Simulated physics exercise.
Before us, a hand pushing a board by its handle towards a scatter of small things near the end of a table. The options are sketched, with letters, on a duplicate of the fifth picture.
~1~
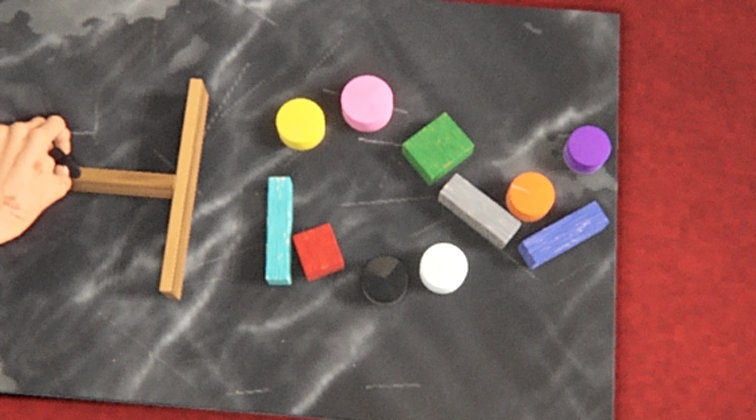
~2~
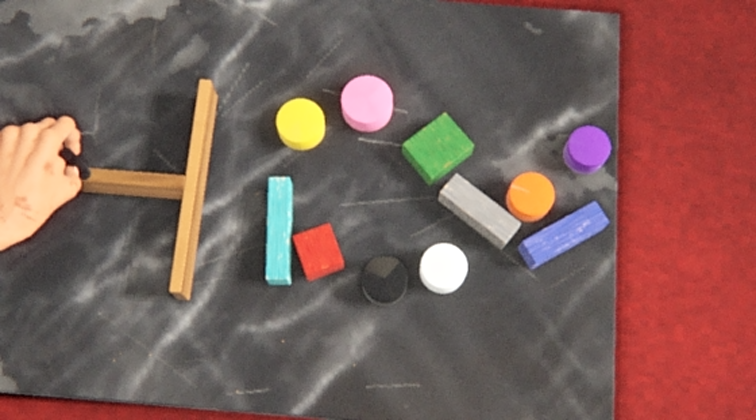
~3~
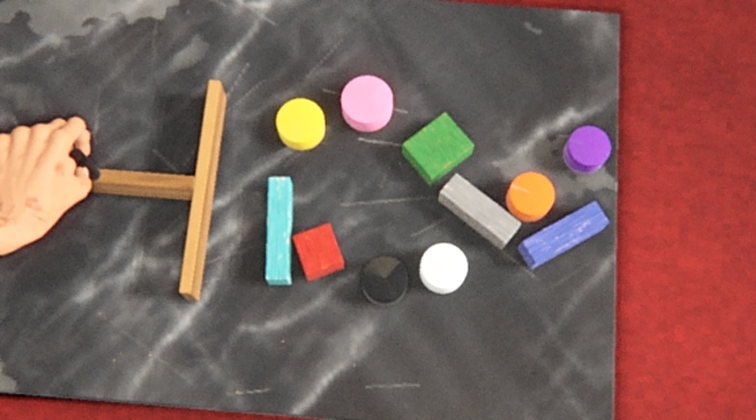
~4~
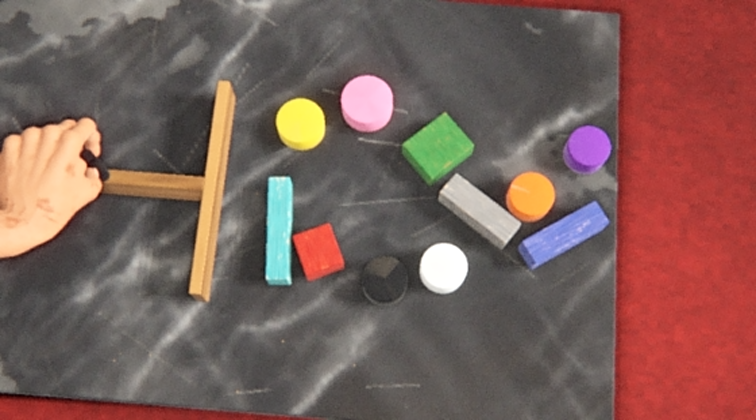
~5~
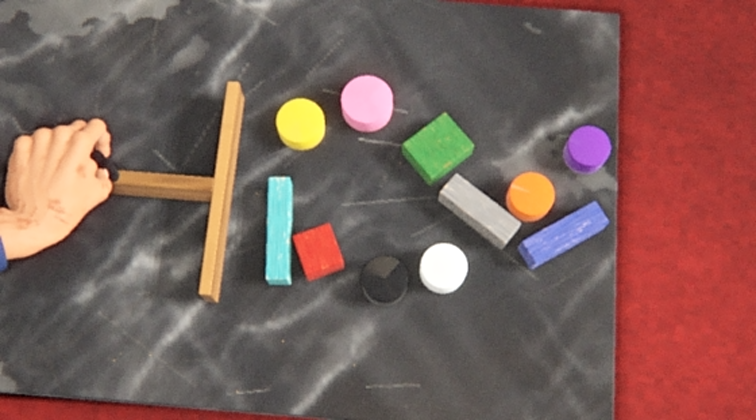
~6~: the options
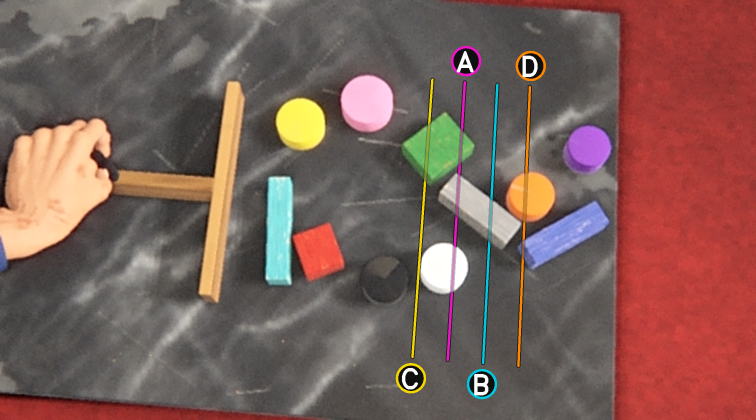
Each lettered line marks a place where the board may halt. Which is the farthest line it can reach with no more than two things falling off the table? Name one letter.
It should halt at D.
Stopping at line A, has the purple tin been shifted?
By then, no.
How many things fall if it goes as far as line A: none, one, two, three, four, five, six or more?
The count is none.
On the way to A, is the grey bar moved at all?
Yes.
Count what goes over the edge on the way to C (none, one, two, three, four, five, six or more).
The count is none.
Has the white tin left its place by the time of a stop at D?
By then, yes.
On the marked copy, A at (457, 215); B at (491, 218); C at (423, 213); D at (524, 221).
Taking D. A third of the way, board (329, 193); pink tin (392, 96); black tin (411, 289).
Two thirds of the way, board (438, 202); blue bar (568, 237); white tin (521, 281).
When it is over, board (525, 209); blue bar (613, 239); purple tin (609, 148); none fallen.
As for the rest, A is within the limit but short; B is within the limit but short; C is within the limit but short.
